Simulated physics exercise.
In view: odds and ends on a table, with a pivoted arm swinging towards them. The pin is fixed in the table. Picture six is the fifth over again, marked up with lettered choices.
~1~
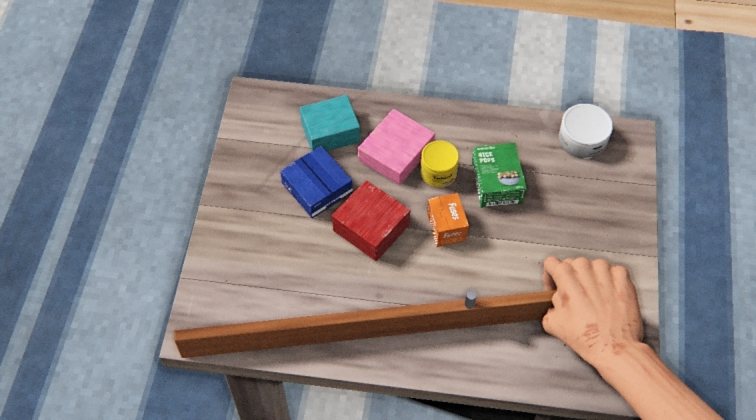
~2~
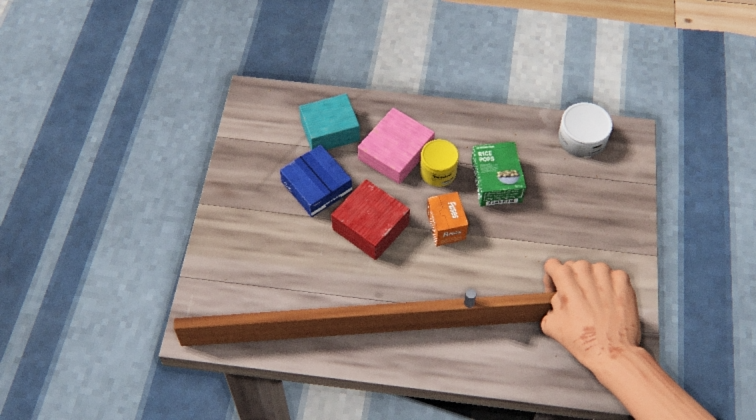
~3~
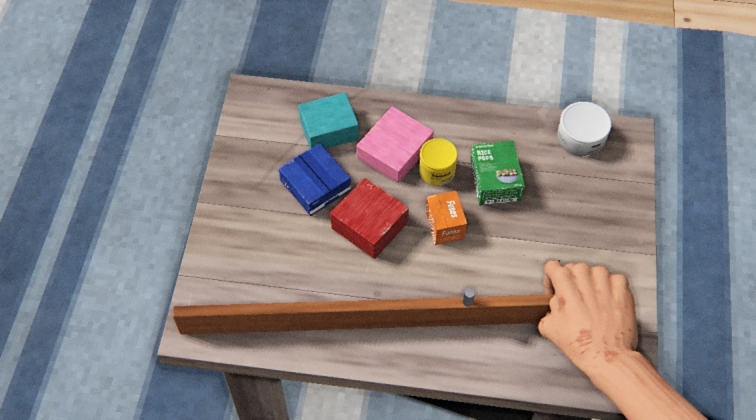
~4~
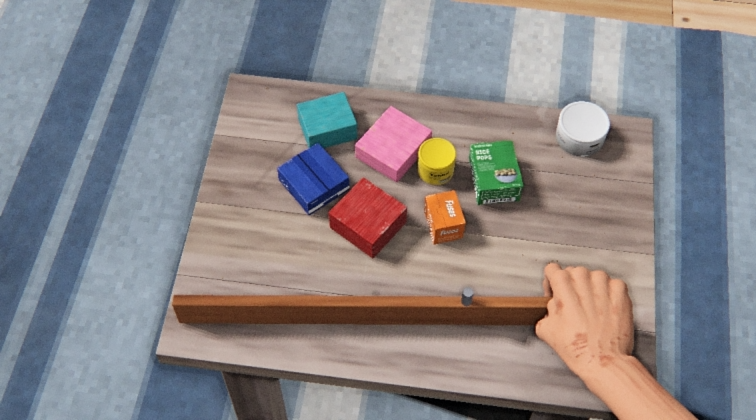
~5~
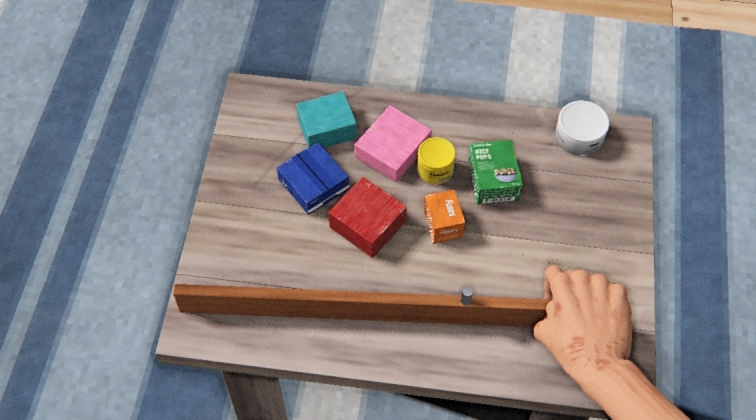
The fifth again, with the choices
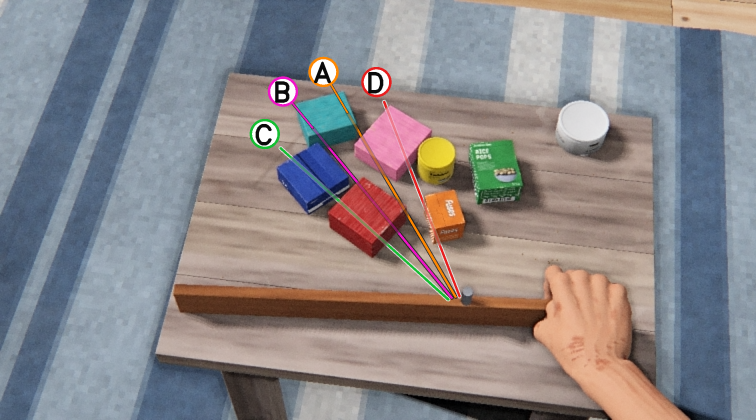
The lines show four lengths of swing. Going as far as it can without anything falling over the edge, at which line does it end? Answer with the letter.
At A, and not beyond.
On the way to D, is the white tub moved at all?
No.
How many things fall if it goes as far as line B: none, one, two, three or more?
In all, none.
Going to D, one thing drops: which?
It is the turquoise block.
On the copy, A at (399, 200); B at (379, 209); C at (360, 220); D at (419, 193).
On A. First, arm (330, 244); white tub (582, 128); turquoise block (327, 122).
Then, arm (365, 204); turquoise block (328, 111); pink block (400, 141).
Finally, arm (398, 185); turquoise block (353, 85); pink block (444, 122); nothing has fallen.
By contrast, B is safe but short; C is safe but short; D drops the turquoise block.
